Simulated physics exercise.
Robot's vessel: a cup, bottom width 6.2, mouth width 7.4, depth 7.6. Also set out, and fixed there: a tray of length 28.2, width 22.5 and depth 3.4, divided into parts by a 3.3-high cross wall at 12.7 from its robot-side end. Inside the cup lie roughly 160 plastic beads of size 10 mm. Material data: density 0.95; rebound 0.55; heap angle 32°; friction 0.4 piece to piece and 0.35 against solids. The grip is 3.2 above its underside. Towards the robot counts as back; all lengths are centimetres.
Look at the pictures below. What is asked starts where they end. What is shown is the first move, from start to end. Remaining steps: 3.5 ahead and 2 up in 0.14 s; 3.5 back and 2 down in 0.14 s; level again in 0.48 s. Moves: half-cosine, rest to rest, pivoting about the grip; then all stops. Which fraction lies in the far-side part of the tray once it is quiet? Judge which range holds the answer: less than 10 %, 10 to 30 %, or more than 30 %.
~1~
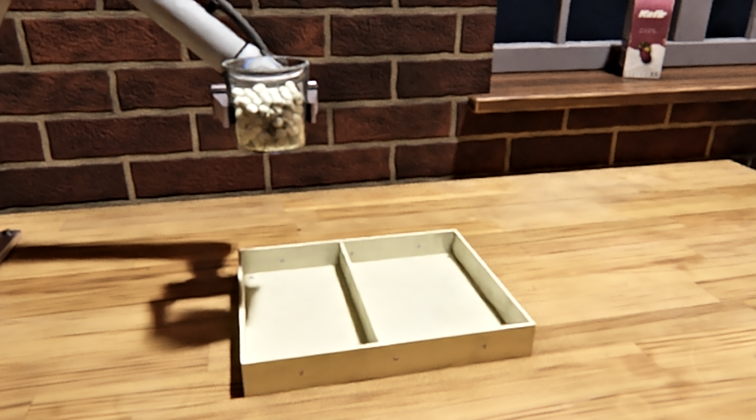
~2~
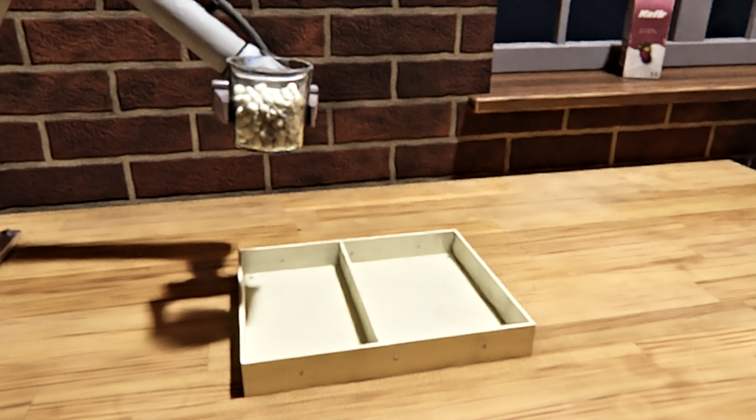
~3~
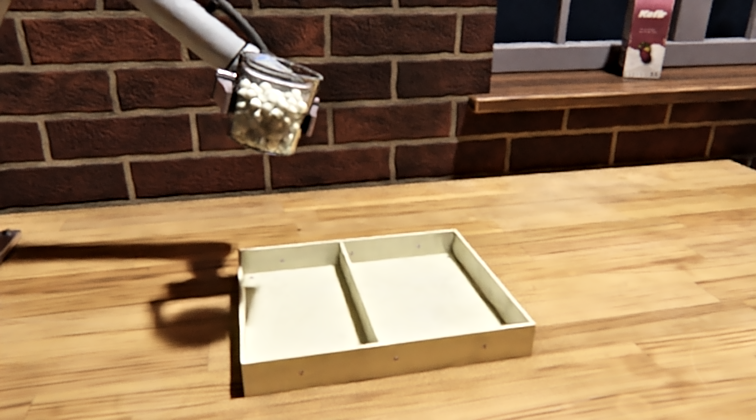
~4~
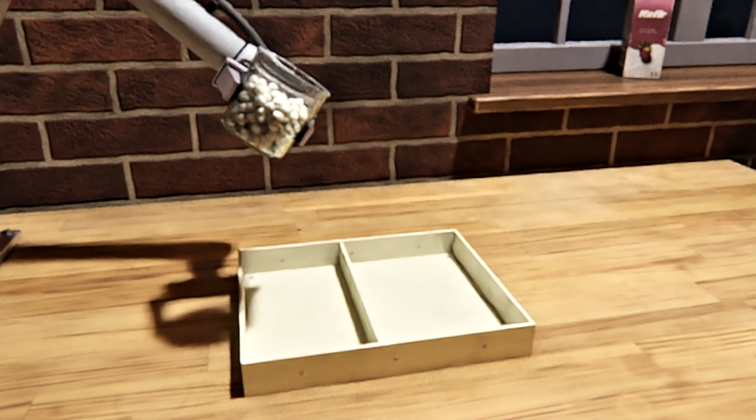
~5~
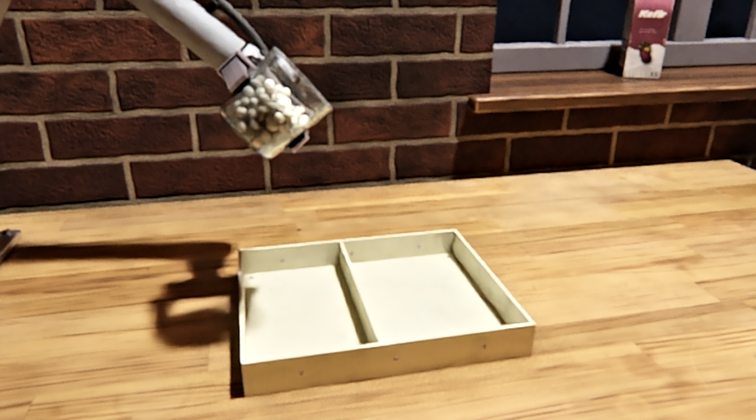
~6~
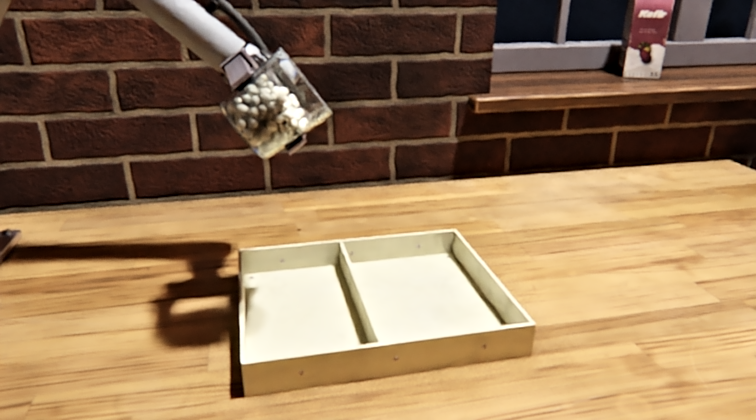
The range is less than 10 %.
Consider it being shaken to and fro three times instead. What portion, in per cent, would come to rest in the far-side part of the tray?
My guess is near 15 per cent.
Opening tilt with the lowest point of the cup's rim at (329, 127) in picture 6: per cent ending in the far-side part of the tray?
Close to 25 in a hundred.
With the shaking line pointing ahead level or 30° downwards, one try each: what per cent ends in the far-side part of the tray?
Near 5 and 0 percent respectively.
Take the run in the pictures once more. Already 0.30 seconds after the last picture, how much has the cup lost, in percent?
Share out so far: Close to 5 %.
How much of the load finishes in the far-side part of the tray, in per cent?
Some 5 in a hundred.
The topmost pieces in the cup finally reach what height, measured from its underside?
Roughly 6.0 cm.
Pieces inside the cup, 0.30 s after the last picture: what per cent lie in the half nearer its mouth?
About 40 percent.
Then, 0.30 s after the last picture, tilted 54° forward, highest piece 25 above the table; 153 in the cup, 11 in flight or on a rim.
Then, 0.61 s after the last picture, tilted 12° forward, highest piece 28 above the table; 150 in the cup, 9 in the far-side part, 5 in the robot-side part.
Then, 0.96 s after the last picture, level, highest piece 27 above the table; 150 in the cup, 9 in the far-side part, 5 in the robot-side part.
Then, 2.01 s after the last picture, level, highest piece 27 above the table; 150 in the cup, 9 in the far-side part, 5 in the robot-side part.
Final count, 150 in the cup, 9 in the far-side part, 5 in the robot-side part. That is 5 % in the far-side part of the tray.
